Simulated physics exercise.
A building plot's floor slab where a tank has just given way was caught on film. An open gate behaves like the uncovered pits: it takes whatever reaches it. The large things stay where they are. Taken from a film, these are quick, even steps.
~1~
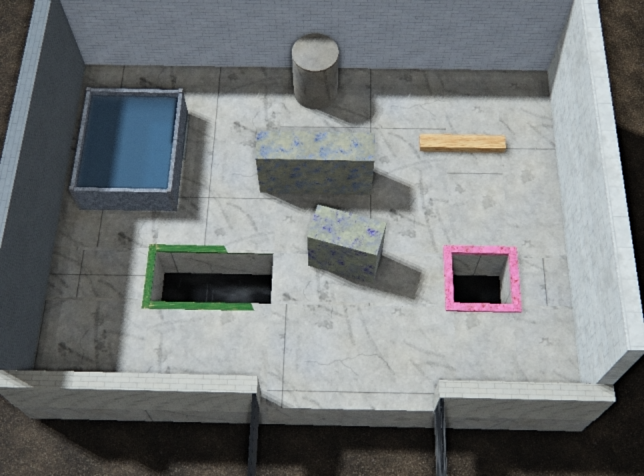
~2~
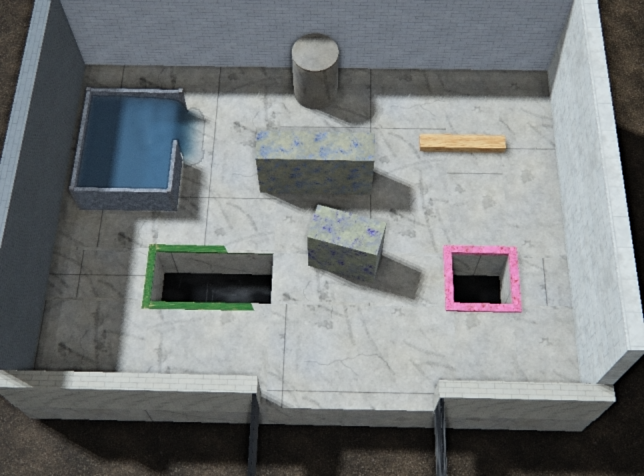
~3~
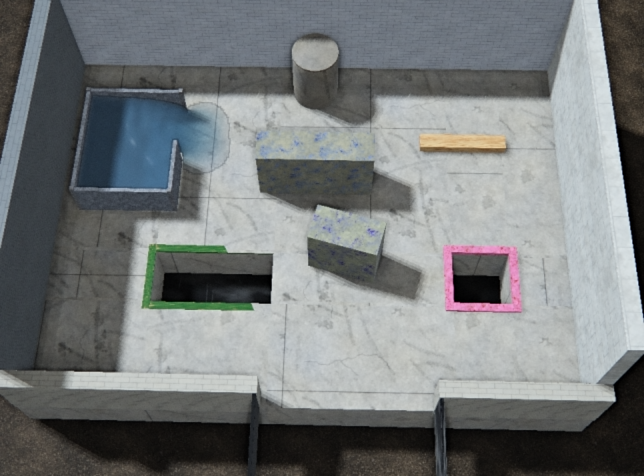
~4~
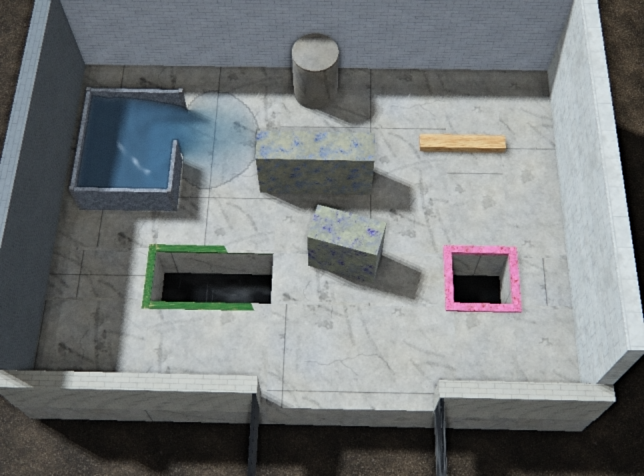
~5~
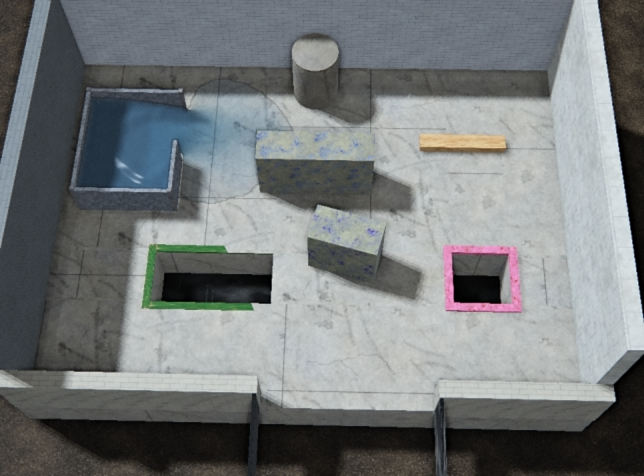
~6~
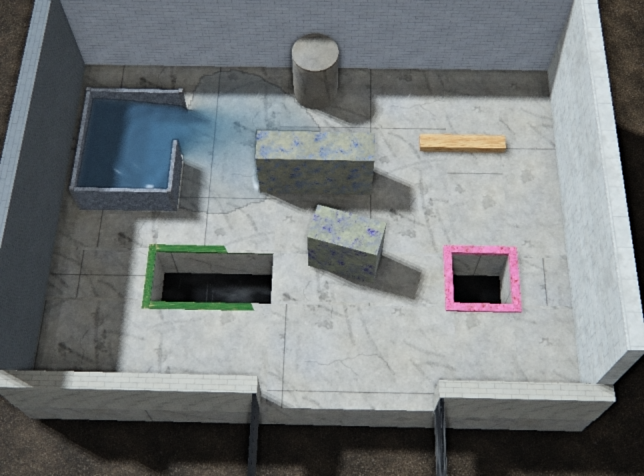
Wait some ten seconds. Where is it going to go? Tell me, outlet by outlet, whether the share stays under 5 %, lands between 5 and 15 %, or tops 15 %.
At the end, the gate is a minor outlet here - below five per cent; the pink pit is a minor outlet here - below five per cent; the green pit is a middling outlet here - five to fifteen per cent.
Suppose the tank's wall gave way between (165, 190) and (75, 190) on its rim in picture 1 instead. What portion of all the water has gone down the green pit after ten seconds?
Share to the green pit: 50 in a hundred.
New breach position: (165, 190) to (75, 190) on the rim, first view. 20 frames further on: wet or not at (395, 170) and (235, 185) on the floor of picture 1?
The first would be still unwetted and the second still unwetted.
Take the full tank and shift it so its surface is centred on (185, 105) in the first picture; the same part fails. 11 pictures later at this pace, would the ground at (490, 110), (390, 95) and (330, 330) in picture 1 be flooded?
Okay, first one got wet, second one got wet, last one high and dry.
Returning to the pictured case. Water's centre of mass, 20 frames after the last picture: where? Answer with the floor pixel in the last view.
Near pixel (262, 142).
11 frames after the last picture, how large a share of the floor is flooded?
That works out to some 25 in a hundred.
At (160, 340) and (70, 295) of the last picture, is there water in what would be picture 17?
Point 1: Unwetted; point 2: Unwetted.
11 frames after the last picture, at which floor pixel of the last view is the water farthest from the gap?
Roughly at (507, 170).
A moment on, water covers 15 % of the floor; the gate 0 %, the pink pit 0 %, the green pit 0 %.
Next, water covers 25 % of the floor; the gate 0 %, the pink pit 0 %, the green pit 1 %.
Then, water covers 40 % of the floor; the gate 0 %, the pink pit 0 %, the green pit 3 %.
Later, water covers 50 % of the floor; the gate 0 %, the pink pit 0 %, the green pit 6 %.
In the end, water covers 70 % of the floor; the gate 1 %, the pink pit 2 %, the green pit 9 %.
